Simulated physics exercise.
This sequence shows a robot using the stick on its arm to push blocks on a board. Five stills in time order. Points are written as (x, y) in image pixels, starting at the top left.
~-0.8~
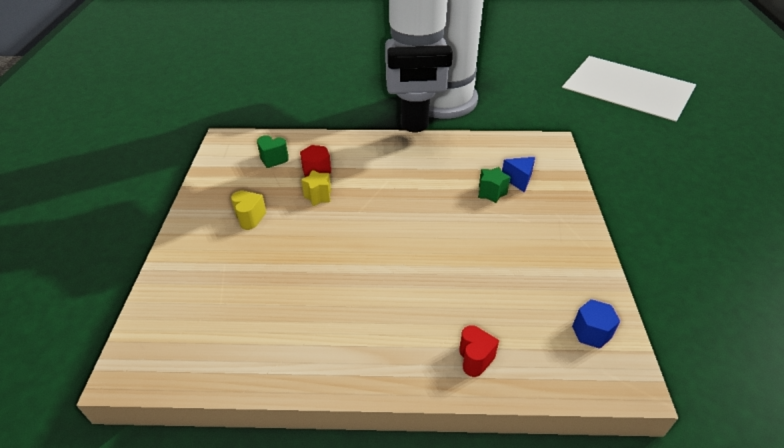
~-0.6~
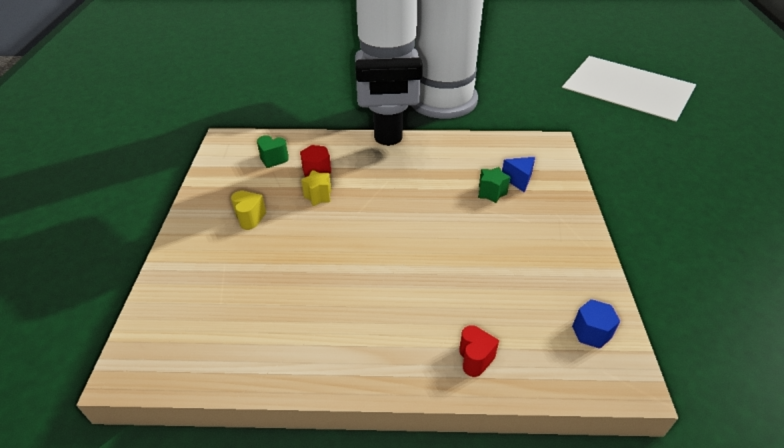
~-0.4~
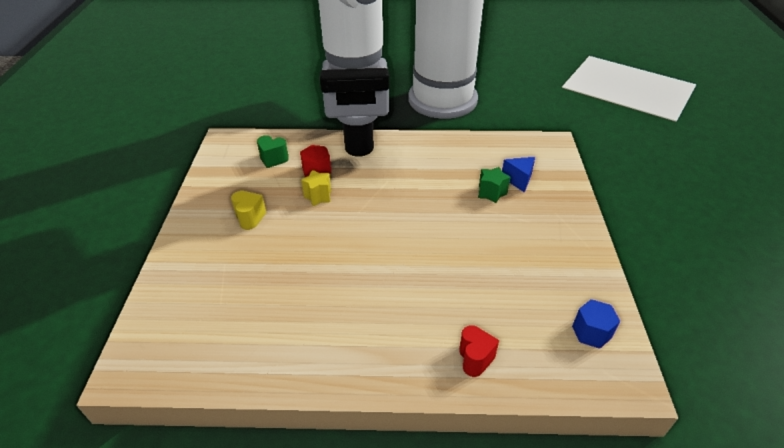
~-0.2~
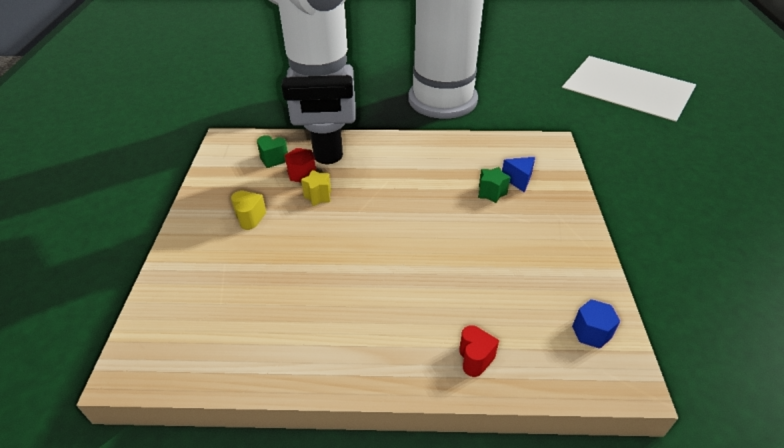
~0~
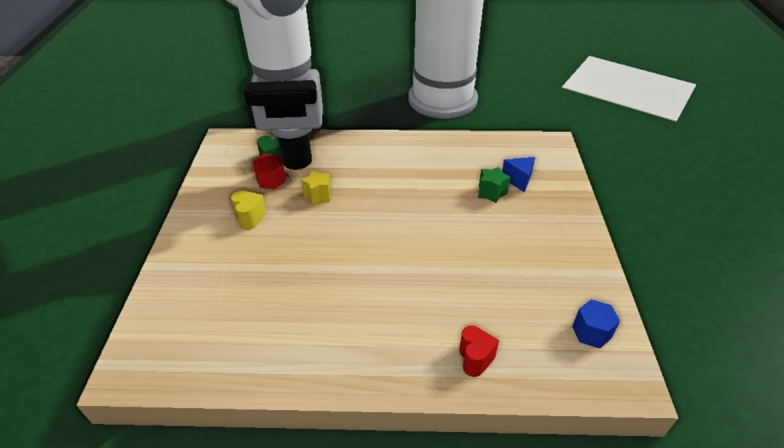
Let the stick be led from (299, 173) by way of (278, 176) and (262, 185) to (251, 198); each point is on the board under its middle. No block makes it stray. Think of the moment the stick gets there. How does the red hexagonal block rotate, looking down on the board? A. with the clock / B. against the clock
My answer is option A.
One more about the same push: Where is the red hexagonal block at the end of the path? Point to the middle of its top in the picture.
Its top centre lands on (215, 178).
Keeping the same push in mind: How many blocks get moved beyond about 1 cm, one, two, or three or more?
I expect one block to move.
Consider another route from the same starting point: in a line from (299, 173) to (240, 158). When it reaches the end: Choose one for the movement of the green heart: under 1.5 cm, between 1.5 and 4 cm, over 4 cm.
Offset: Above 4 cm.
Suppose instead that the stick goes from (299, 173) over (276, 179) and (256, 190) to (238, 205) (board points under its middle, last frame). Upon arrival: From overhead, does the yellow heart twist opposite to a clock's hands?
That would be a yes.
On the path given first. Halfway along, stick (265, 168); red hexagonal block (234, 169).
At the end, stick (248, 186); yellow heart in place; red hexagonal block (215, 178), turned 55° clockwise.
